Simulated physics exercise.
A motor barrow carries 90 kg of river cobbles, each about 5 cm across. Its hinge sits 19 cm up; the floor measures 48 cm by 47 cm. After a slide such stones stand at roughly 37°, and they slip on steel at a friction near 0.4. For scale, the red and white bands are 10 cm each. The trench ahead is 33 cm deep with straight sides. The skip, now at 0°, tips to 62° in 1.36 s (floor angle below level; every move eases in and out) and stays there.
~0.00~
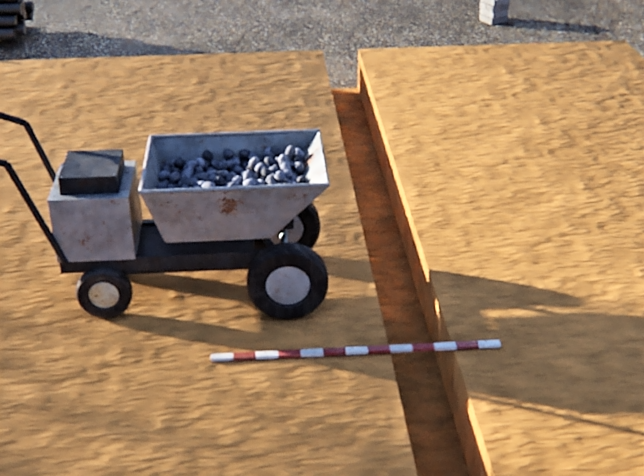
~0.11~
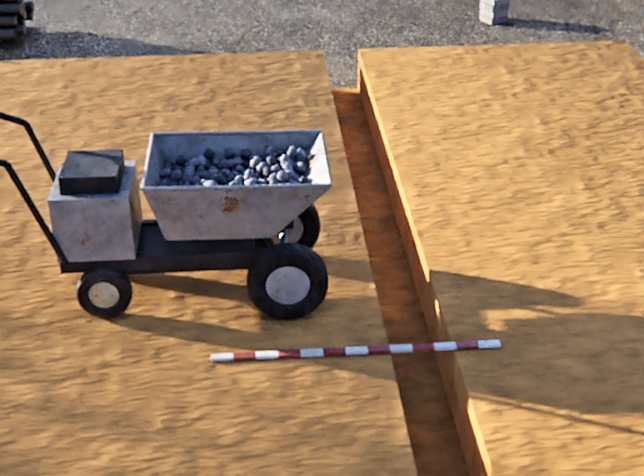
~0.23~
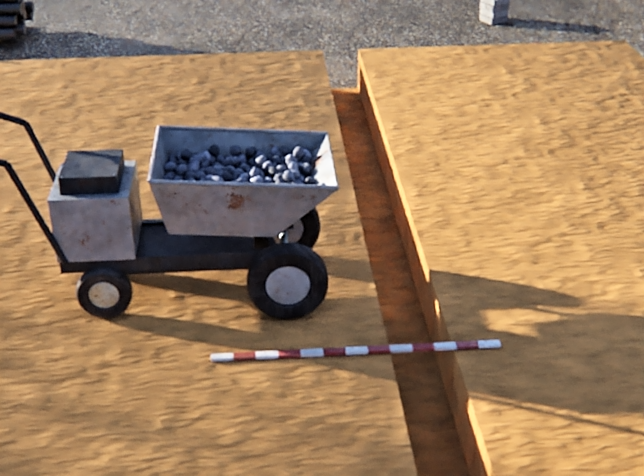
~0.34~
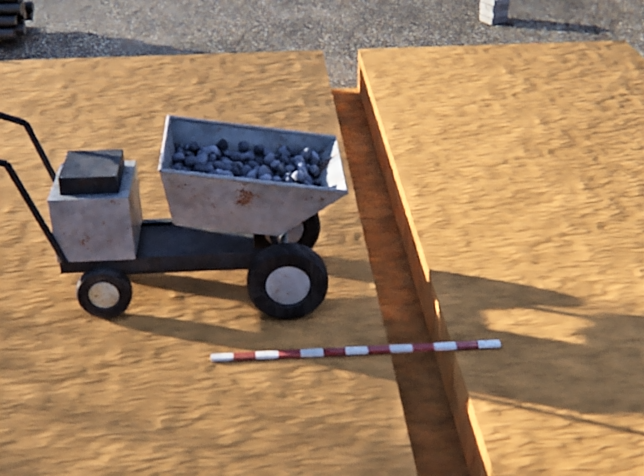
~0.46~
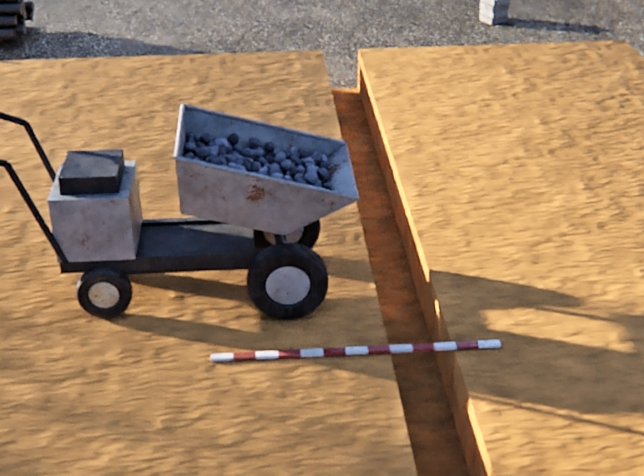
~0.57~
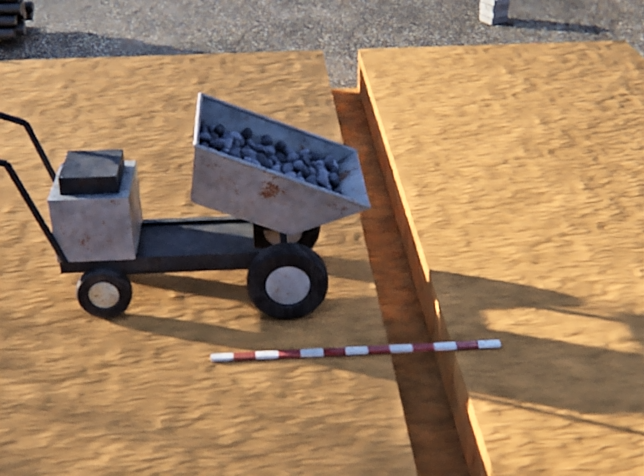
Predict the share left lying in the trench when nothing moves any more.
Close to 71 in a hundred.
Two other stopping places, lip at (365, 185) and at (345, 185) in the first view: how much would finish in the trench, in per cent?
About 25 and 50 per cent.
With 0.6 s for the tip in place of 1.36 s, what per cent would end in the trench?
In that case some 50 per cent.
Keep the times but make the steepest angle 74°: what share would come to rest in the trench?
Then about 60 per cent.
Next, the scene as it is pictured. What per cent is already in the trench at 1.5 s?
Some 15 per cent.
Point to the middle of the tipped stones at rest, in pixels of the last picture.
Around (416, 317).
After 1.0 s the floor is at 52°; 100 % in the skip; the foremost stones are at (379, 217).
After 1.5 s the floor is at 62°; 78 % in the skip, 17 % in the trench, 5 % past the trench; the foremost stones are at (453, 269).
After 1.8 s the floor is at 62°; 42 % in the skip, 30 % in the trench, 28 % past the trench; the foremost stones are at (515, 296).
After 3.8 s the floor is at 62°; 0 % in the skip, 71 % in the trench, 29 % past the trench; the foremost stones are at (561, 293).
